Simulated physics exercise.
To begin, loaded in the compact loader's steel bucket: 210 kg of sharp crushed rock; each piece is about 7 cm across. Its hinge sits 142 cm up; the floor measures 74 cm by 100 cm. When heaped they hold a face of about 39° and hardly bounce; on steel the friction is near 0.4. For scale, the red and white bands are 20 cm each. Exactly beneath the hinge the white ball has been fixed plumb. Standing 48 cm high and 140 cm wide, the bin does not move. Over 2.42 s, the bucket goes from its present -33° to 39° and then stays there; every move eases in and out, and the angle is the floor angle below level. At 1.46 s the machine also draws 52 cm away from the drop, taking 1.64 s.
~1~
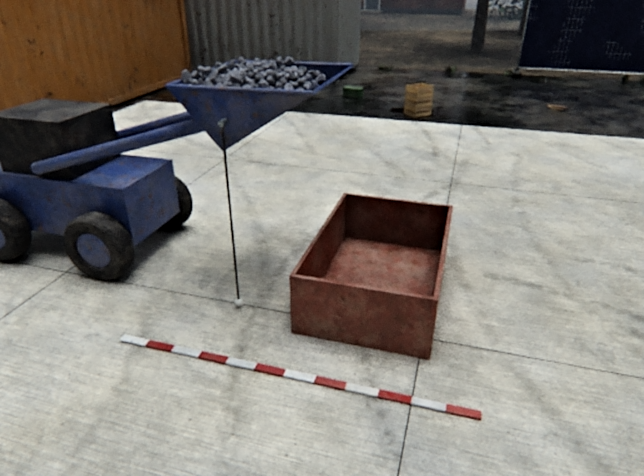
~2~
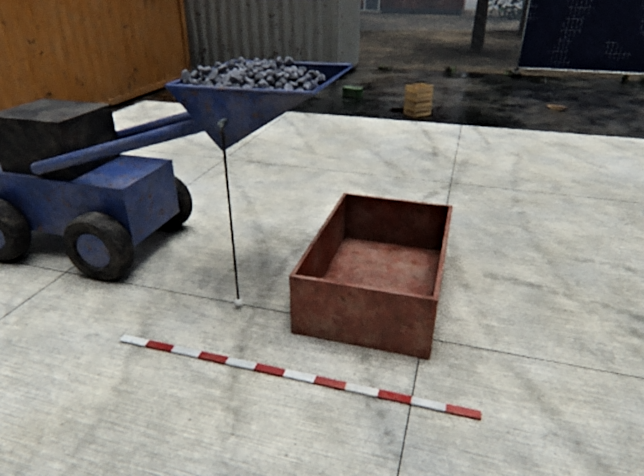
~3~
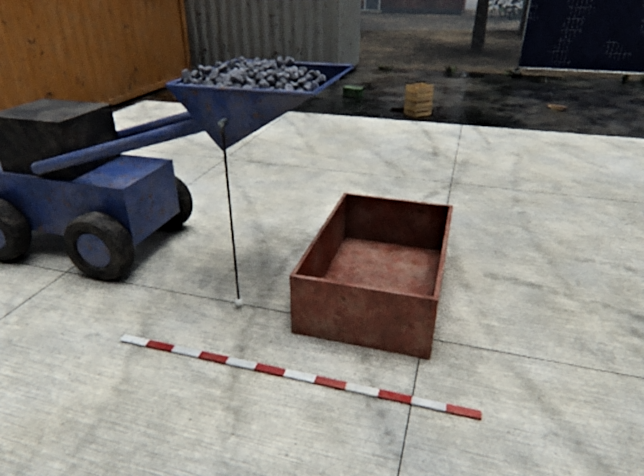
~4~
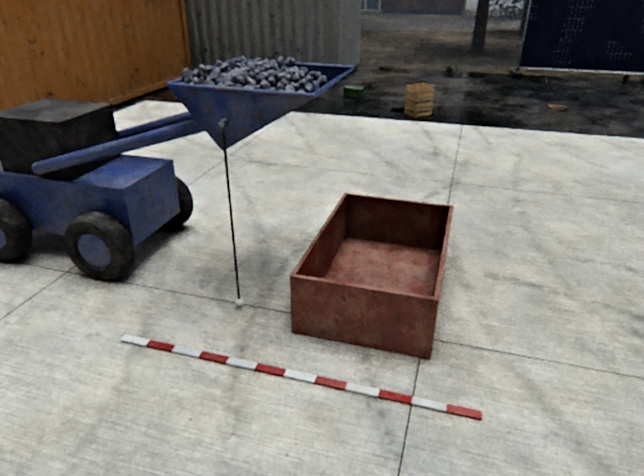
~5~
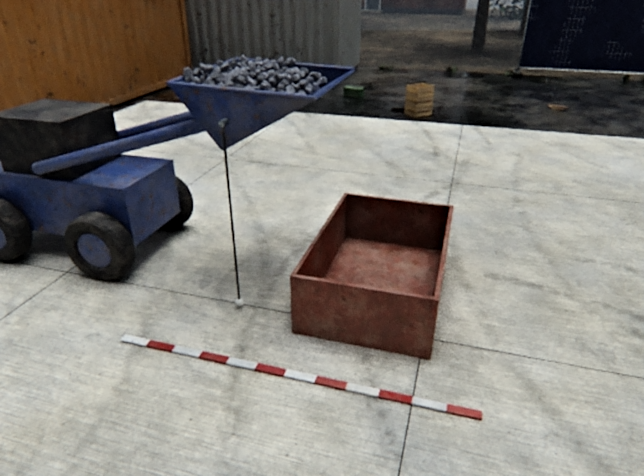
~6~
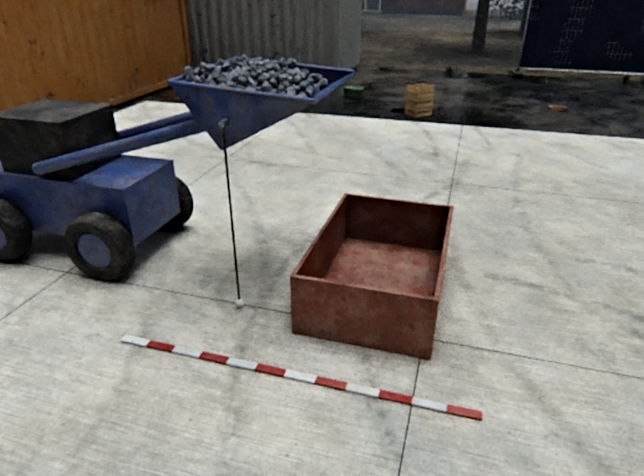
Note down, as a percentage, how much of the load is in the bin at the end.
Approximately 30 out of 100.
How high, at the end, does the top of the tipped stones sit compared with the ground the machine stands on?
Near 28 cm up from the ground.
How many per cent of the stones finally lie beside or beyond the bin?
Close to 0 percent of the load.
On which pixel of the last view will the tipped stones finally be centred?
At about pixel (309, 269) in the last view.
A little later the floor is at 28°; 99 % in the bucket, 1 % short of the bin; the foremost stones are at (321, 158).
Then the floor is at 39°; 10 % in the bucket, 60 % short of the bin, 29 % in the bin; the foremost stones are at (397, 282).
Later still the floor is at 39°; 0 % in the bucket, 70 % short of the bin, 30 % in the bin; the foremost stones are at (430, 289).
In the end the floor is at 39°; 0 % in the bucket, 70 % short of the bin, 30 % in the bin; the foremost stones are at (430, 289).
